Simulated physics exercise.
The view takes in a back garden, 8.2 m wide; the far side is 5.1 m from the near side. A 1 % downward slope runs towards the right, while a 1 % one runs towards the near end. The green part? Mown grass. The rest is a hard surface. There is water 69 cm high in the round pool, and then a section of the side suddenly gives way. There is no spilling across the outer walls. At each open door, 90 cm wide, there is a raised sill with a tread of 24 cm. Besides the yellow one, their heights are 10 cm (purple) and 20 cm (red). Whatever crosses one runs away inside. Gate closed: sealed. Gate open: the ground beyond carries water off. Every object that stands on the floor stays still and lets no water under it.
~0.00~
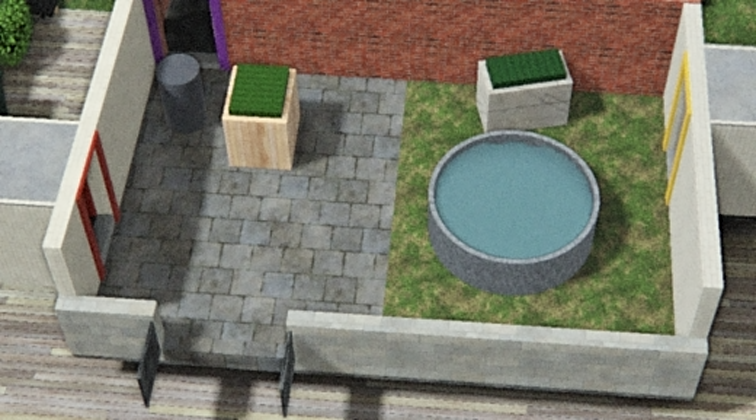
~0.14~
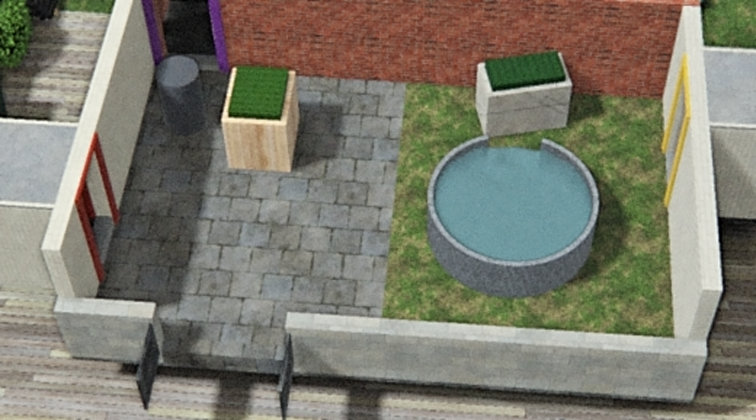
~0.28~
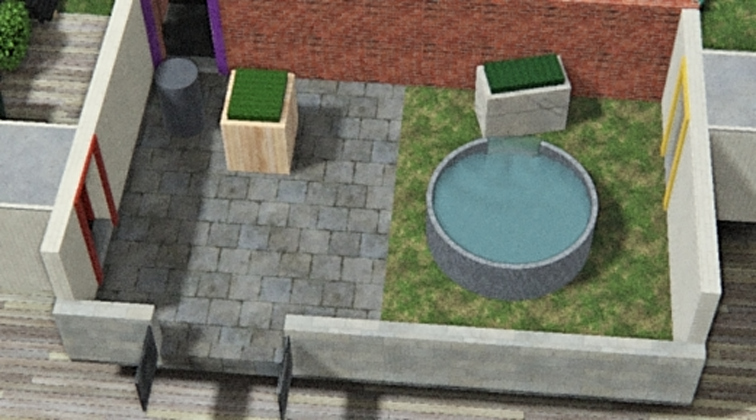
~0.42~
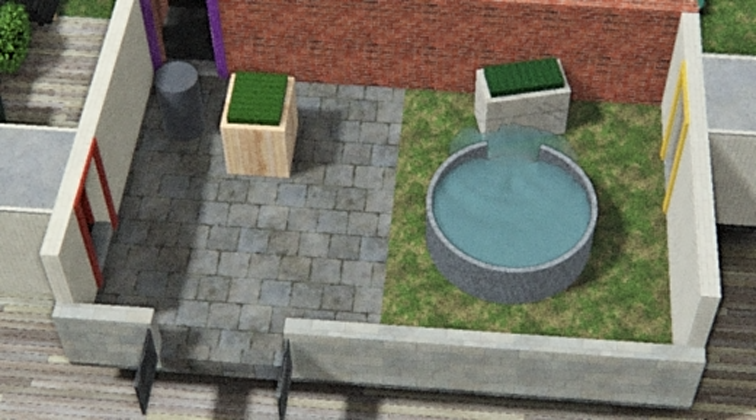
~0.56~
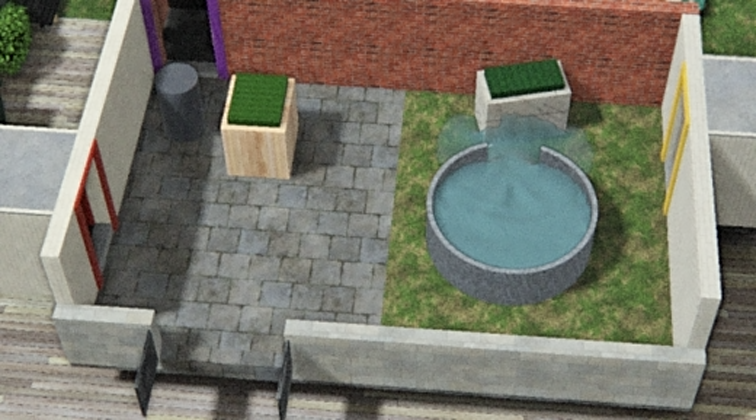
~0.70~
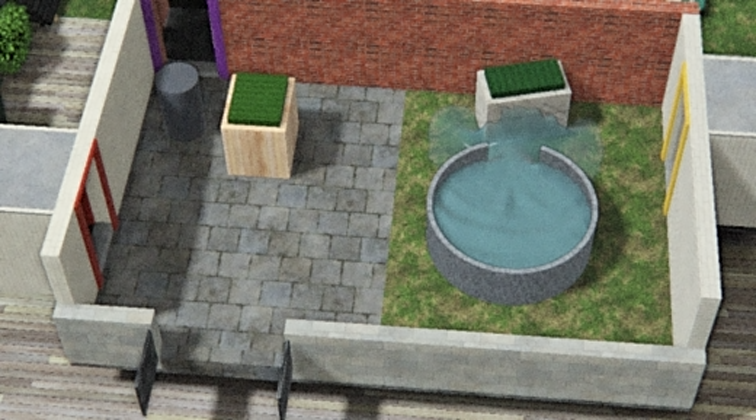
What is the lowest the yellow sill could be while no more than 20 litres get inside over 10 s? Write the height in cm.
About 19 cm.
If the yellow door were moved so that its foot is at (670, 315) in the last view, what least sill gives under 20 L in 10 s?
Roughly 9.5 cm, give or take.
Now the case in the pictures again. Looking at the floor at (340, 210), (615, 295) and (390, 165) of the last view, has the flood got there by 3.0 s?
Soaked; untouched; soaked.
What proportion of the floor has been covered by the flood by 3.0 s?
Around 45 per cent of the floor.
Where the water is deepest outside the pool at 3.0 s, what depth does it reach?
I'd put it near 36 cm.
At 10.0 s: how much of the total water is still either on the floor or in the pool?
About 86 %.
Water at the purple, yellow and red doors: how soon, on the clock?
Purple: 3.0 s; yellow: 1.4 s; red: 7.0 s.
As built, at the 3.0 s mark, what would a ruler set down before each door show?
Depth at purple 1 cm, at yellow 18 cm, at red 0 cm.
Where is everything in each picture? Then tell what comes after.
The round pool at (513, 198) is whole and still, 69 cm deep; the yellow door at (678, 131) is dry, in the first frame.
The front is at a hidden place, 0.3 m from the gap on the far side; 0.2 m2 of floor is wet, 69 cm left at the back, in the second frame.
Water pours out on the far side and has run 0.7 m, to (512, 137); about 10 cm deep outside, 69 cm at the back, in the third frame.
Water pours out on the far side and has run 1.0 m, to (466, 131); about 11 cm deep outside, 69 cm at the back, in the fourth frame.
Water pours out on the far side and has run 1.3 m, to (463, 118); about 7 cm deep outside, 69 cm at the back, in the fifth frame.
The gap is on the far side, the front 1.5 m out at (453, 109); the back of the round pool holds 68 cm; the yellow door at (676, 141), 2.4 m from the gap, is still 1.1 m from the nearest water, in the sixth frame.
After 1.4 s water covers 20 % of the floor, deepest (54 cm) near (508, 150); it has not reached the yellow door.
After 3.0 s water covers 45 % of the floor, deepest (36 cm) near (508, 150); 18 cm at the yellow door, 86 litres in over its 6 cm sill.
After 10.0 s water covers 95 % of the floor, deepest (12 cm) near (508, 150); 11 cm at the yellow door, 347 litres in over its 6 cm sill.
At the yellow door as built, the water arrived by 1.5 s and peaked near 19 cm at 2.6 s.
With a sill of 15.5 cm, 58 litres would have come in within the 10 s; with 21 cm, 6 litres. So under 20 litres takes about 19 cm.
